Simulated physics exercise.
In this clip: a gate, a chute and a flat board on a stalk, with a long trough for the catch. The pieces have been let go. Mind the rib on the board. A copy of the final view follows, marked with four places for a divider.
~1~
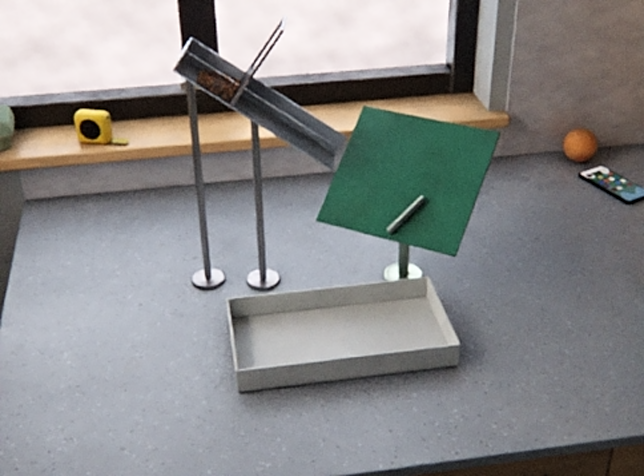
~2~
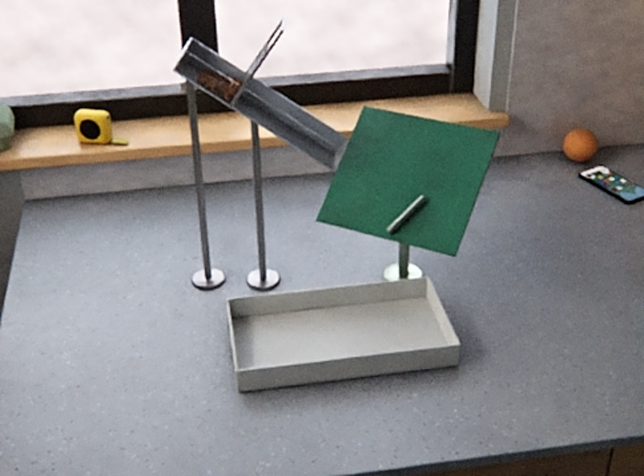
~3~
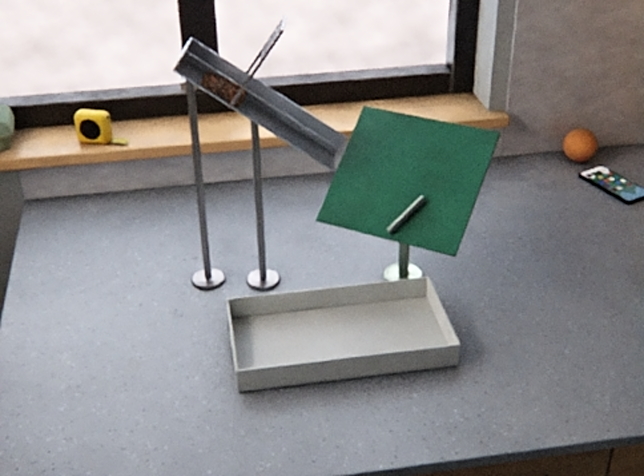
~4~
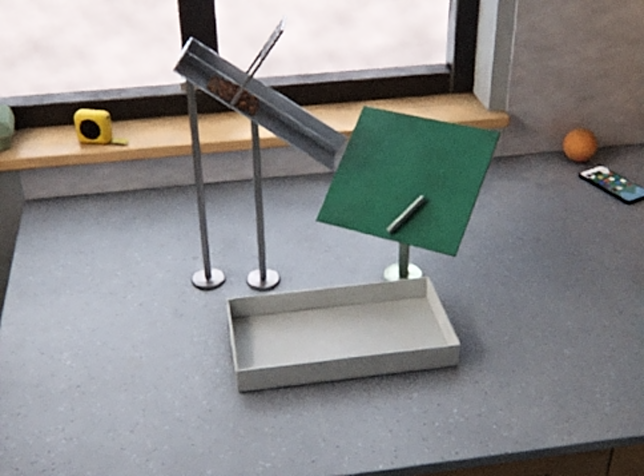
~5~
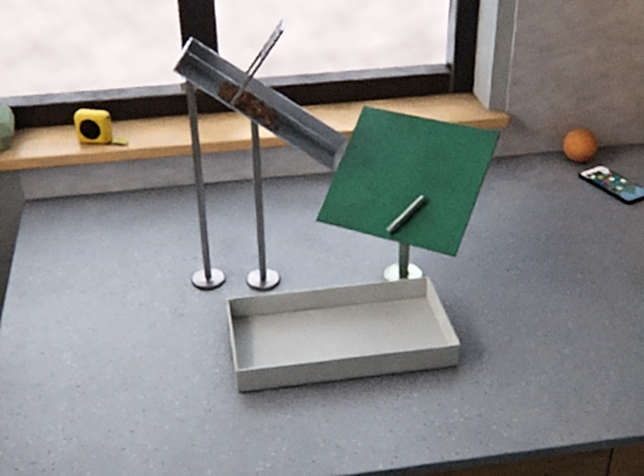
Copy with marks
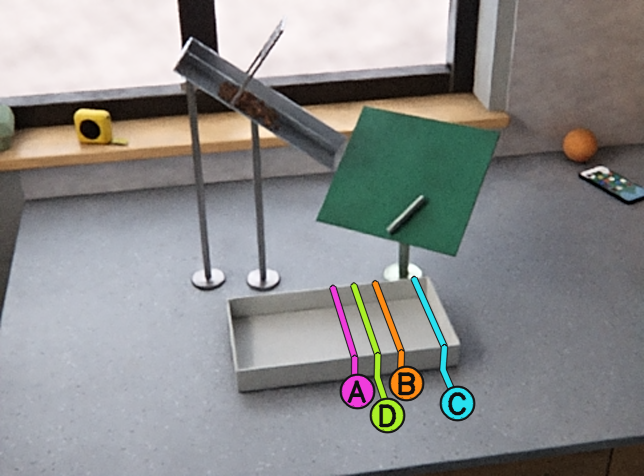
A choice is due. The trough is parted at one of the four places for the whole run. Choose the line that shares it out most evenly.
Choose D.
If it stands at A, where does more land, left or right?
More lands on the right.
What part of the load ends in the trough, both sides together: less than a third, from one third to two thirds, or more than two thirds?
It is more than two thirds.
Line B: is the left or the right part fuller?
Left.
On the marked copy, line A crosses the front rim at (354, 356); line B crosses the front rim at (401, 351); line C crosses the front rim at (444, 346); line D crosses the front rim at (377, 354).
For line A, of what is caught, a small part on the left of the divider, nearly all on the right.
For line B, of what is caught, nearly all on the left of the divider, a small part on the right.
For line C, of what is caught, nearly all on the left of the divider, a stray few on the right.
For line D, of what is caught, about half on the left of the divider, about half on the right.
